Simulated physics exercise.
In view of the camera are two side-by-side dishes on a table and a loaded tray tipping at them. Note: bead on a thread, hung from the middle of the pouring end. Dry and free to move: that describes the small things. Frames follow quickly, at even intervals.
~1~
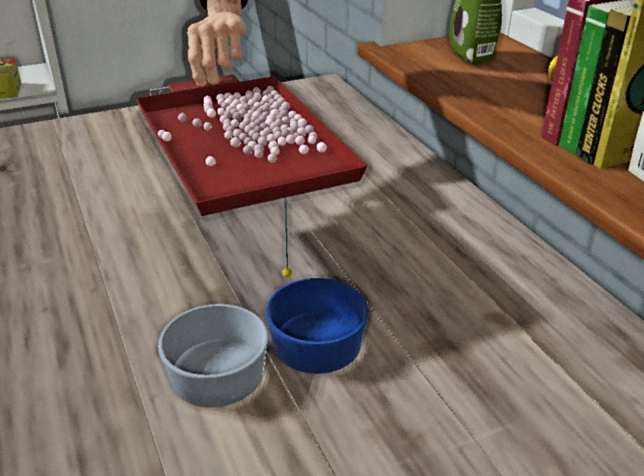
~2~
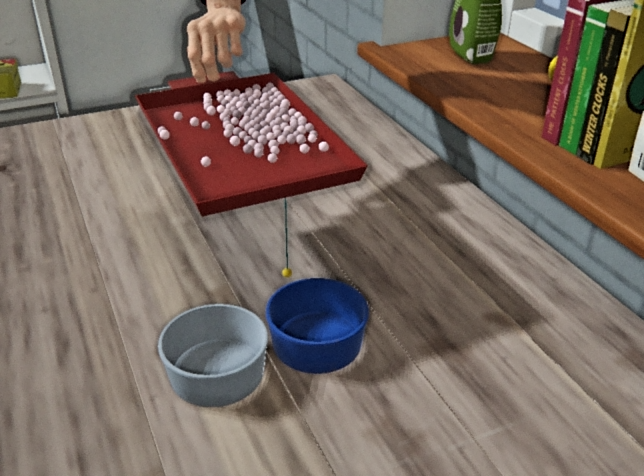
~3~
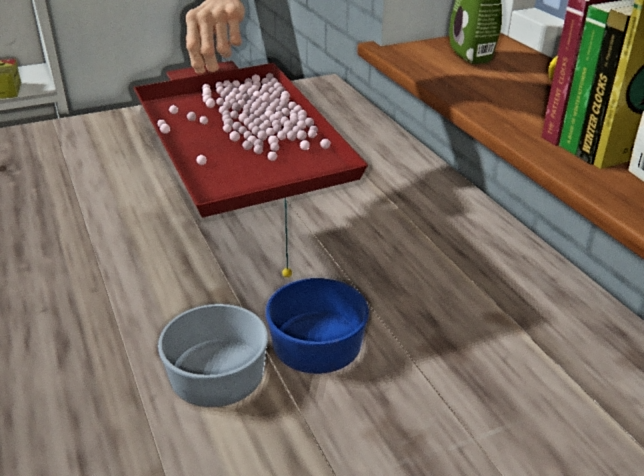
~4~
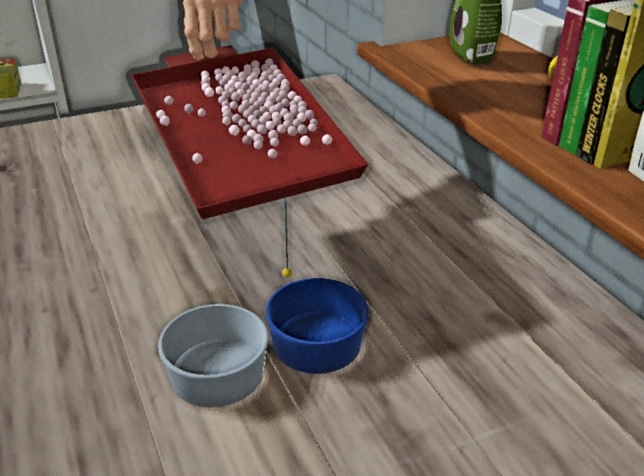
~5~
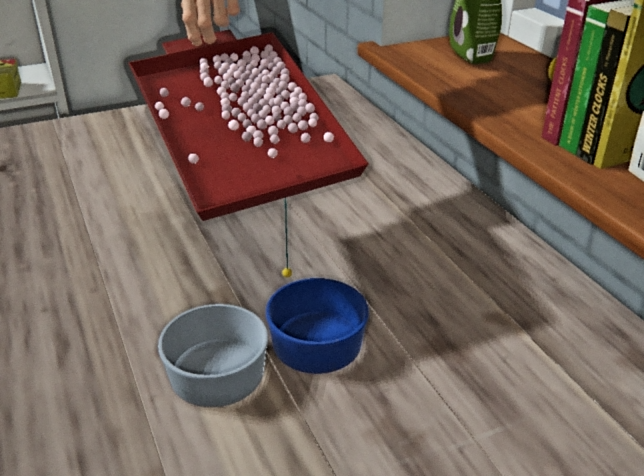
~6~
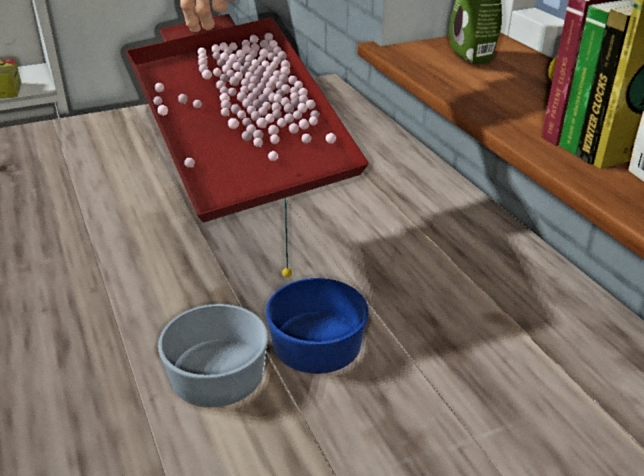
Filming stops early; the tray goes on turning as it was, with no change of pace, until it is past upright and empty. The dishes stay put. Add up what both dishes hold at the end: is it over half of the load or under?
Most of the load will land in the dishes.
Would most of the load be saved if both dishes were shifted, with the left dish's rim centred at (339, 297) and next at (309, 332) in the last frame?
Try 1: Not up to half; try 2: Not up to half.
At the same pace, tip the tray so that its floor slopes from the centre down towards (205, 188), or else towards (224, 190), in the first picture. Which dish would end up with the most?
First left, then the left dish.
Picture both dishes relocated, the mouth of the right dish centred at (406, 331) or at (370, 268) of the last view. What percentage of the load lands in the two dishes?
In order, 0 % and 10 %.
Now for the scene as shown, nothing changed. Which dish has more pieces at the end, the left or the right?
That is left.
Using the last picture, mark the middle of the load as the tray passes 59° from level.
Close to (229, 222).
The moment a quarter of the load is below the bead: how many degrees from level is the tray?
Tilt: Around 60 degrees.
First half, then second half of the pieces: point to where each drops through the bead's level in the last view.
The first part passes (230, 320); everything after passes (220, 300).
Soon, tray tipped steeply; about half on the tray; a small part in the left dish; a stray few in the right dish; a stray few outside both; about a quarter in the air.
A while on, tray tipped right over; a small part on the tray; about two thirds in the left dish; a small part in the right dish; a small part outside both; a small part in the air.
Towards the end, tray tipped past a quarter turn; most in the left dish; a small part in the right dish; a small part outside both.
Finally, tray tipped past a quarter turn; most in the left dish; a small part in the right dish; a small part outside both.
